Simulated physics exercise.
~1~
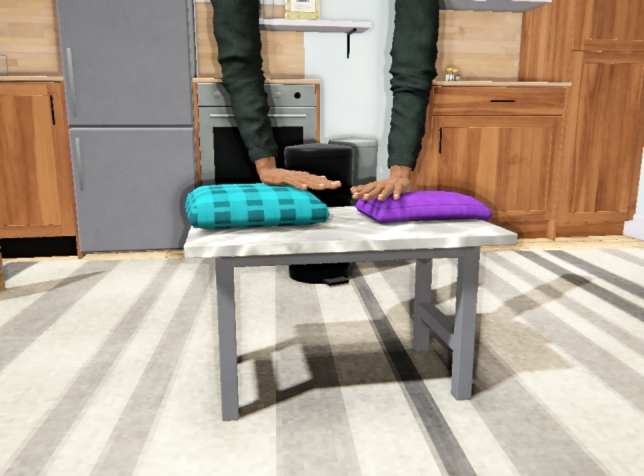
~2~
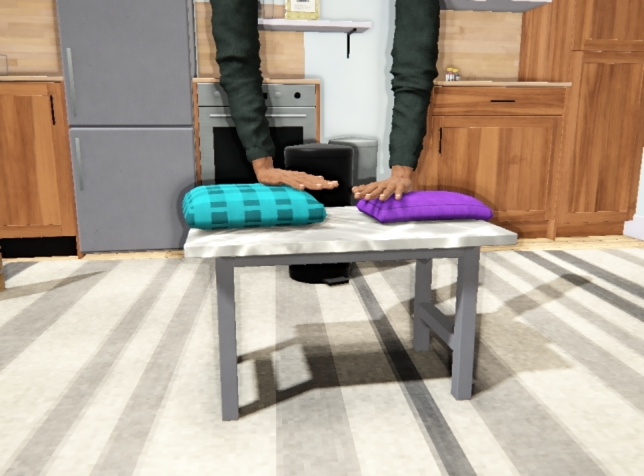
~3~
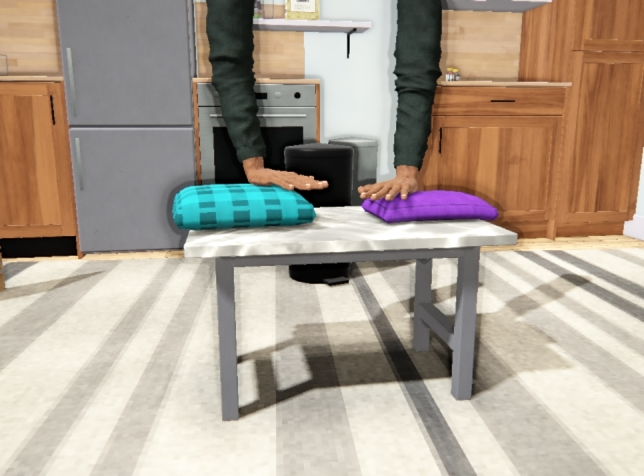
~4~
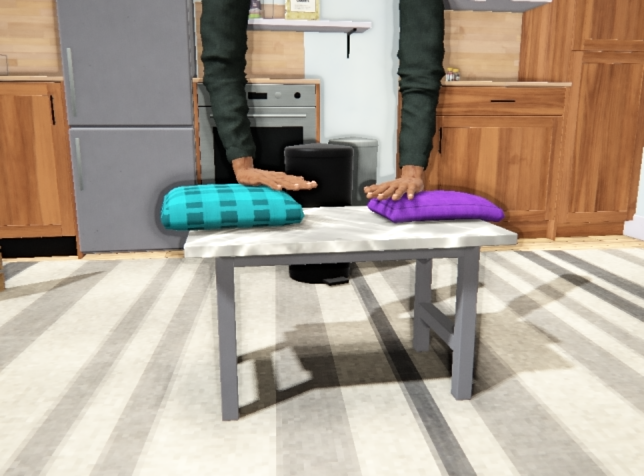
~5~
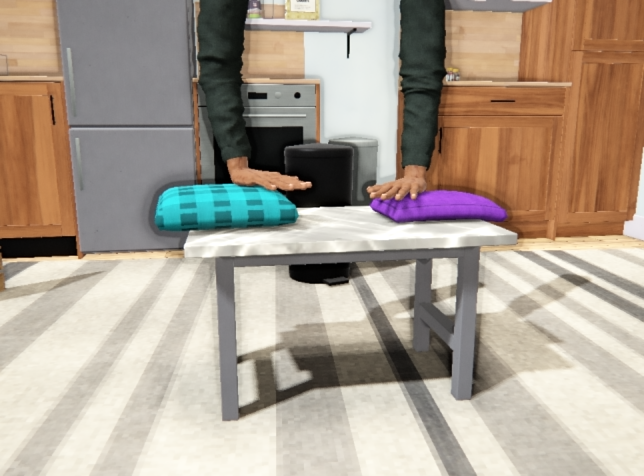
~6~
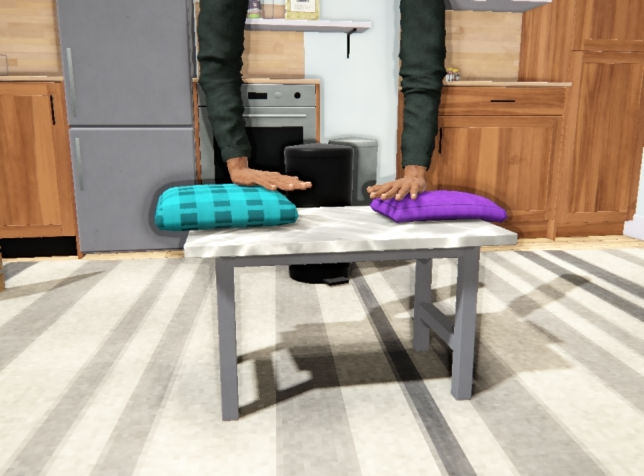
Two hands slide a turquoise cushion left and a purple sack slightly right on a low table.
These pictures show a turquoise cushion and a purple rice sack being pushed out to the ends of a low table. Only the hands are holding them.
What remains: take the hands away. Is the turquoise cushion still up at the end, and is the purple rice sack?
One by one: The turquoise cushion ends up resting on it, the purple rice sack ends up resting on it.
Then, 0.40 s later than the last view, cushion at rest; rice sack at rest.
Finally, cushion at rest; rice sack at rest. The turquoise cushion stays up there and the purple rice sack remains on top.
